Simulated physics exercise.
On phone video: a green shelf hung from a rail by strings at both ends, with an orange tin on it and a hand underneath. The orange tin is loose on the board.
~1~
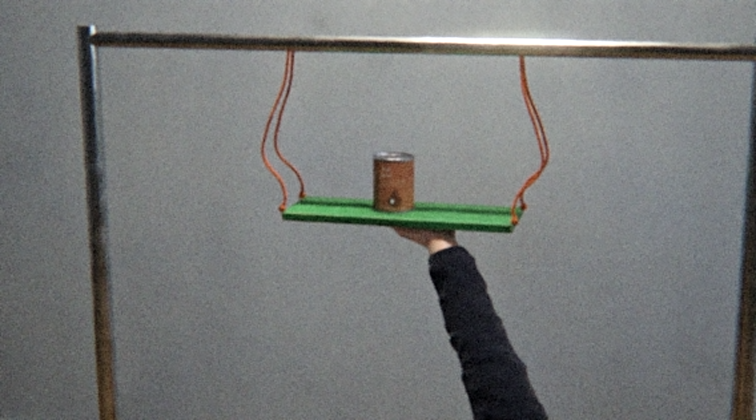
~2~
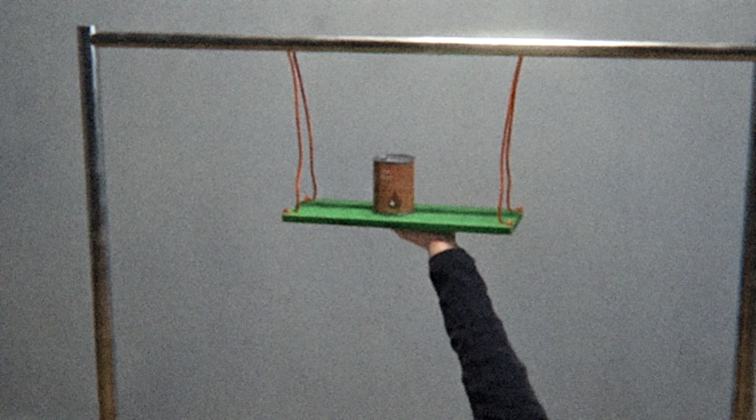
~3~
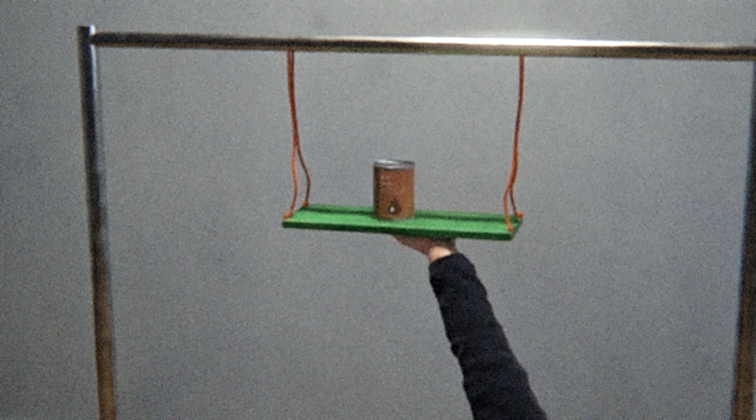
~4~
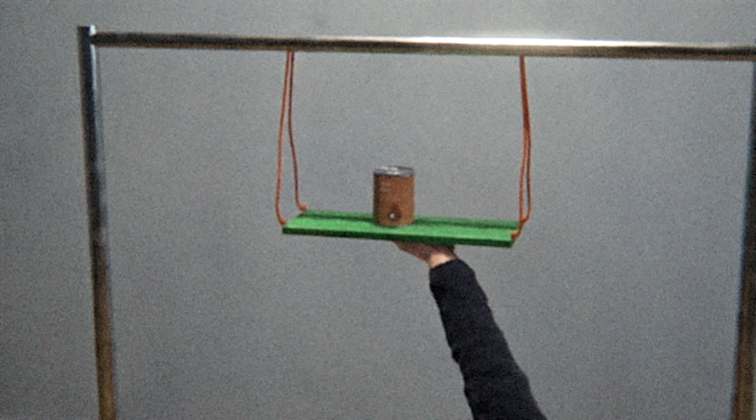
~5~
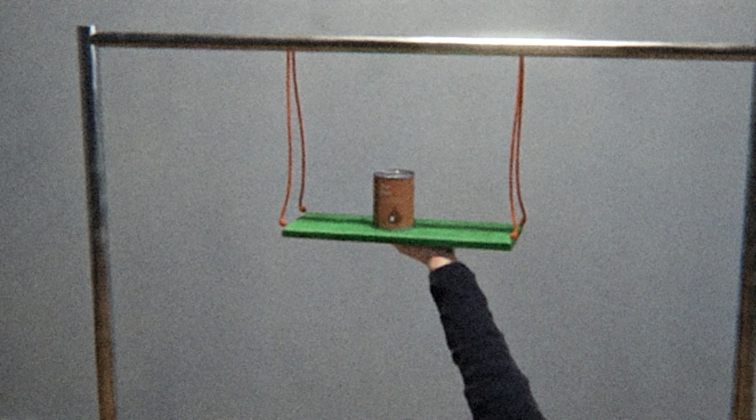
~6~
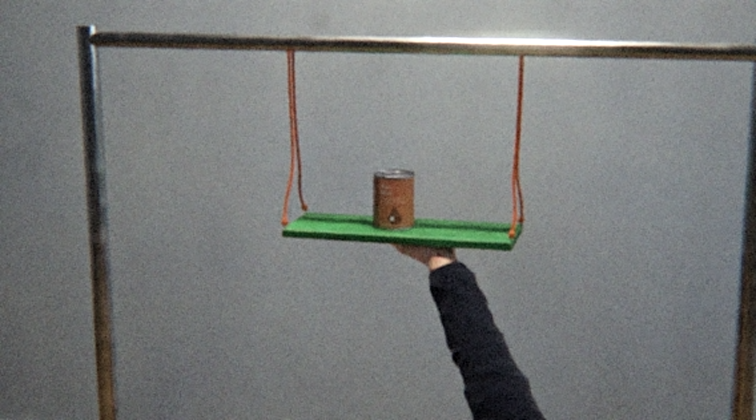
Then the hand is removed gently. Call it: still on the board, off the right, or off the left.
Still on the board.
Then, 0.34 s after the last picture, board level; tin on the board near (394, 203).
At rest, board level; tin on the board near (394, 203). The orange tin stays on the board.
